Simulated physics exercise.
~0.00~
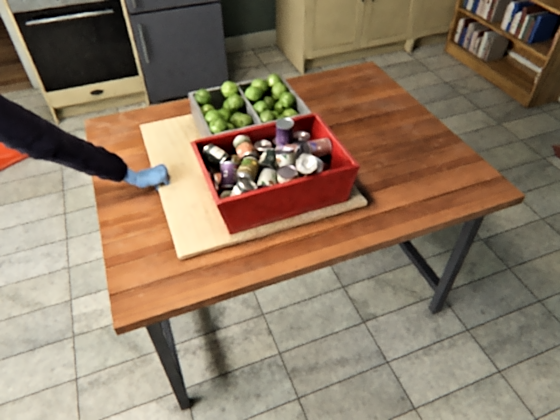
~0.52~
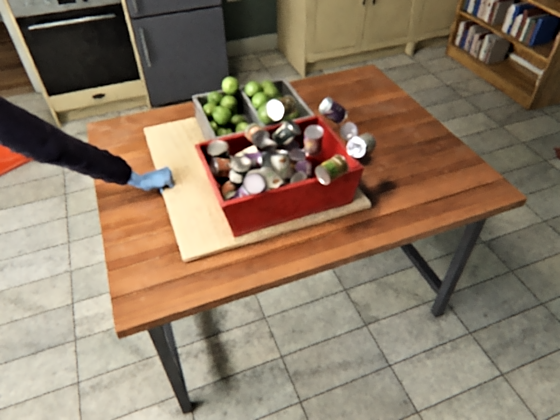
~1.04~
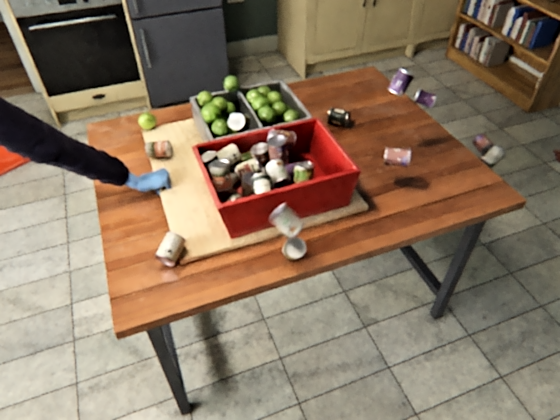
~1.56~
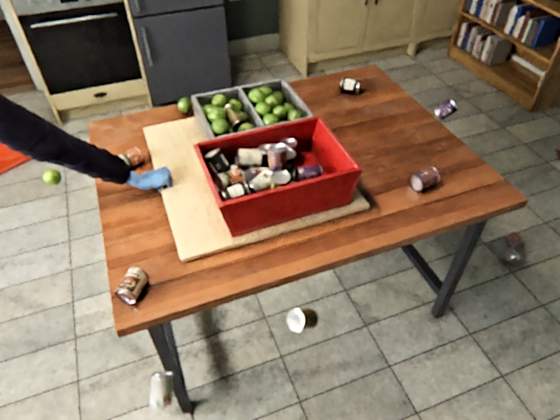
In a kitchen with grey floor tiles, seen from above by a slightly swaying camera, a wooden table stands before an oven and pale cupboards. A blue-gloved hand reaches from the left to a pale board holding a grey container of green apples behind a red one heaped with small tins. As the load is shaken, tins jump above the red rim, mostly towards the right. Several then scatter across the table and over its edges, while an apple leaves the grey container. Finally, tins lie on the tabletop and floor, an apple rests on the floor at left, and both containers remain on the board, still holding most of their goods.
